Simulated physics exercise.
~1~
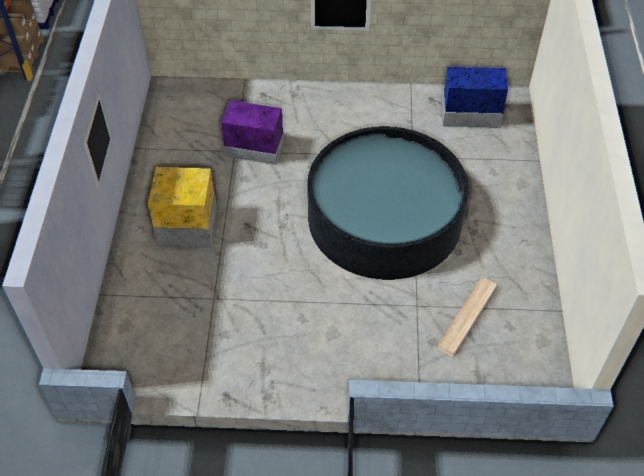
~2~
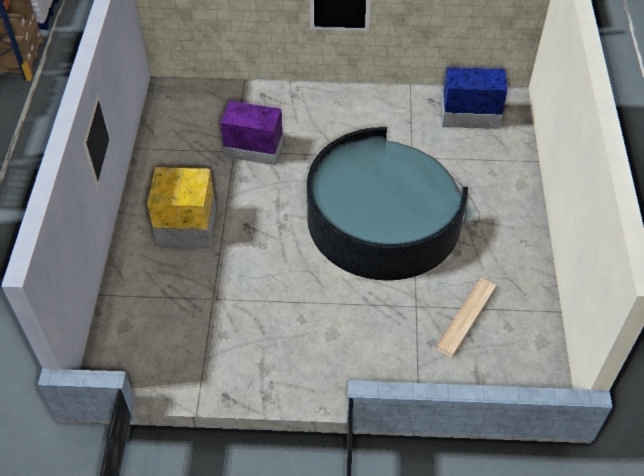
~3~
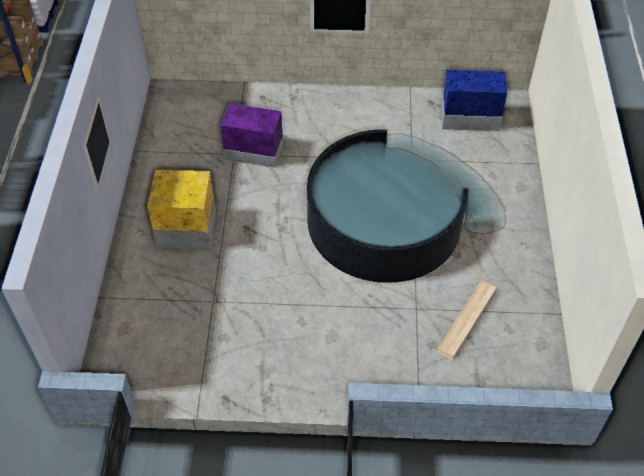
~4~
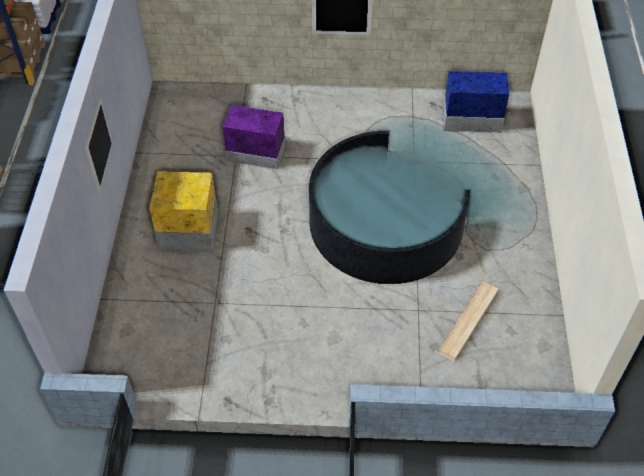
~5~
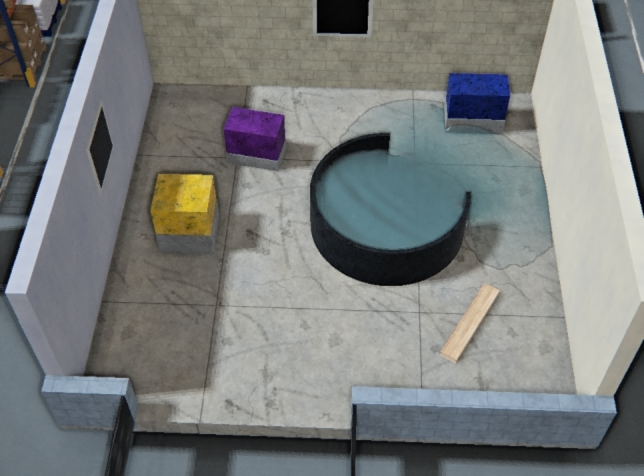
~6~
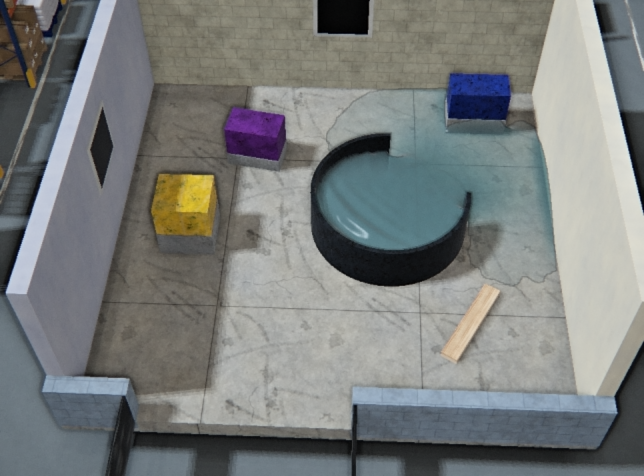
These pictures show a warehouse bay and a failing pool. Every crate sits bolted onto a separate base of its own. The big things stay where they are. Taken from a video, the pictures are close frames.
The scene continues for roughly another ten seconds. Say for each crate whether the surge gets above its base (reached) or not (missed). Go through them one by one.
Outcome: The purple crate will avoid the water, the blue crate will meet the water, the yellow crate will avoid the water.
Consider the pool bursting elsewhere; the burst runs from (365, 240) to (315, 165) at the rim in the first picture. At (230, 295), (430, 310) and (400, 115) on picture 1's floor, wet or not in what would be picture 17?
One after the other: Flooded, no water, no water.
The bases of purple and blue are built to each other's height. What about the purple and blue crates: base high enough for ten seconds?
Well, the purple crate stays unflooded and the blue crate gets reached.
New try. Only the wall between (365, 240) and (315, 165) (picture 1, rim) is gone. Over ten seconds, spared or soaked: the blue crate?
I'd say blue is missed.
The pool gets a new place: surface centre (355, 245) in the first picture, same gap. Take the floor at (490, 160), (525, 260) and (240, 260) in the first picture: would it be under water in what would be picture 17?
First drenched; next drenched; last unwetted.
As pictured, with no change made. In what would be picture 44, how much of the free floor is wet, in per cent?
Near 90 in a hundred.
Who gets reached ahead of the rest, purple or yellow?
Note: The purple crate is first.
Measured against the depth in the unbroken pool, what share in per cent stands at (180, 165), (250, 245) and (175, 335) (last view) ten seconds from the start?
In order: About 8, 4 and 14 in a hundred.
A moment on, water covers 20 % of the floor; the purple crate not reached, the blue crate water round its plinth, the yellow crate not reached.
Next, water covers 30 % of the floor; the purple crate not reached, the blue crate water round its plinth, the yellow crate not reached.
Then, water covers 50 % of the floor; the purple crate water round its plinth, the blue crate water round its plinth, the yellow crate not reached.
Later, water covers 90 % of the floor; the purple crate water round its plinth, the blue crate water round its plinth, the yellow crate water round its plinth.
In the end, water covers 100 % of the floor; the purple crate stayed above the water, the blue crate was topped, the yellow crate stayed above the water.
